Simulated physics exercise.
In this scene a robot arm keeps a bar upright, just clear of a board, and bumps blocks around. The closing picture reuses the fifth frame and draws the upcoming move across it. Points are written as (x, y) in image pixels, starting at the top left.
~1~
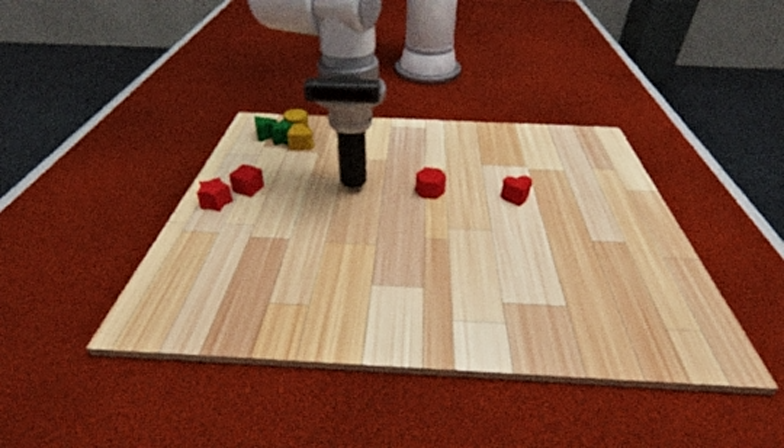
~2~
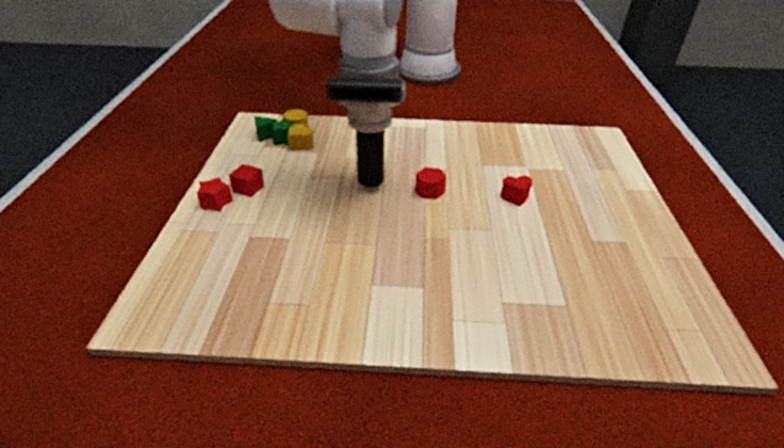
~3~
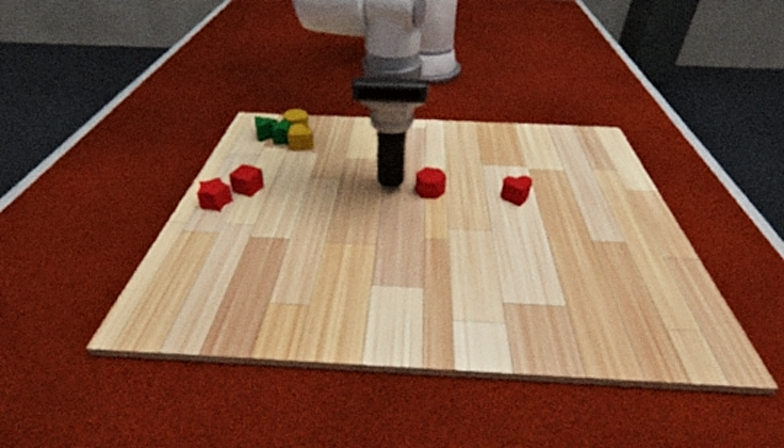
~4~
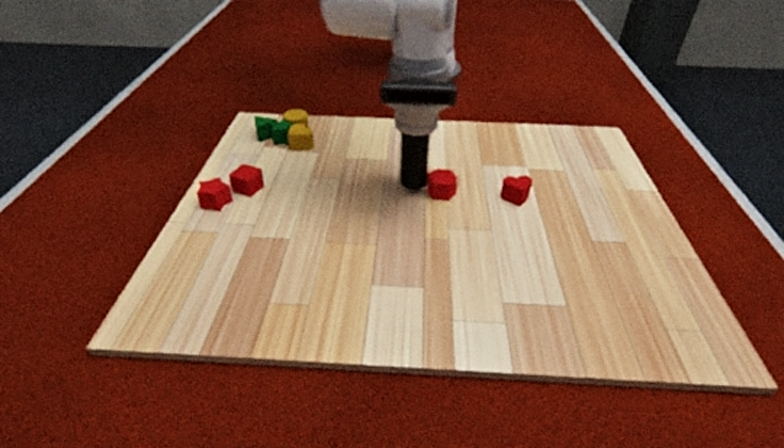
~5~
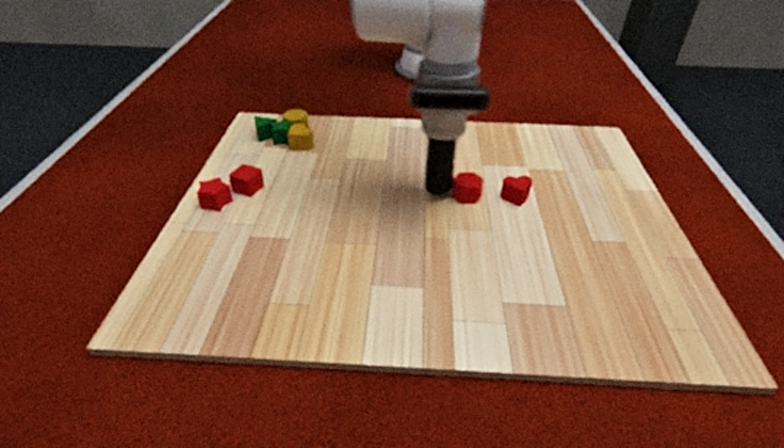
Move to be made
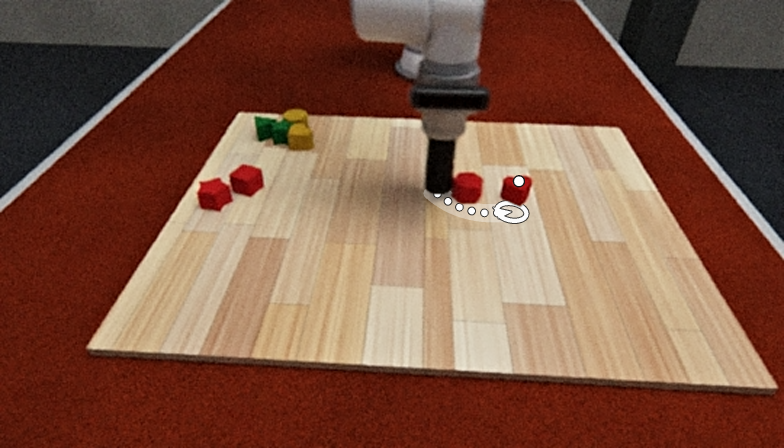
Robot arm with a black bar moving right across a wooden board and pushing a red six-sided block closer to a red heart-shaped block.
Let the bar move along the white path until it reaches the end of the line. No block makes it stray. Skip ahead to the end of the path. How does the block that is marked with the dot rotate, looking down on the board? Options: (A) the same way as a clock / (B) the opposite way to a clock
A.
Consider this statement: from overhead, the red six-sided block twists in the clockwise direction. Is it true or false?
False.
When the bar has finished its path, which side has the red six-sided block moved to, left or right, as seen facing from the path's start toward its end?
Facing the way the path runs, start to end, you'll find the red six-sided block has shifted left.
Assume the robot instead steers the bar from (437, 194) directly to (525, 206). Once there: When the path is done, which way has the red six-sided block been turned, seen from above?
From overhead, anticlockwise.
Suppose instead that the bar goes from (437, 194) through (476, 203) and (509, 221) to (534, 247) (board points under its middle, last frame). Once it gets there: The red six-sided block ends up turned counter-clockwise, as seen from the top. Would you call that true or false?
True
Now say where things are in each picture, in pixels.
The first picture shows lower end of the bar (353, 181), tops of blocks, red six-sided block (431, 175), red heart-shaped block (519, 181).
The second picture shows bar (371, 180), blocks as before.
The third picture shows bar (391, 180), blocks as before.
The fourth picture shows bar (413, 183), red six-sided block (443, 176).
The fifth picture shows bar (438, 187), red six-sided block (469, 179), red heart-shaped block (519, 181).
The drawn path runs from (437, 194) over (457, 206) and (484, 213) to (512, 212); the dot is on the red heart-shaped block.
The first path, step by step. One third of the way, bar (459, 200); red six-sided block (484, 183), turned 55° anticlockwise.
Two thirds of the way, bar (486, 206); red six-sided block (495, 181), turned 100° anticlockwise; red heart-shaped block (522, 180), turned 20° clockwise.
At the end, bar (513, 205); red six-sided block (498, 179), turned 120° anticlockwise; red heart-shaped block (524, 178), turned 45° clockwise.
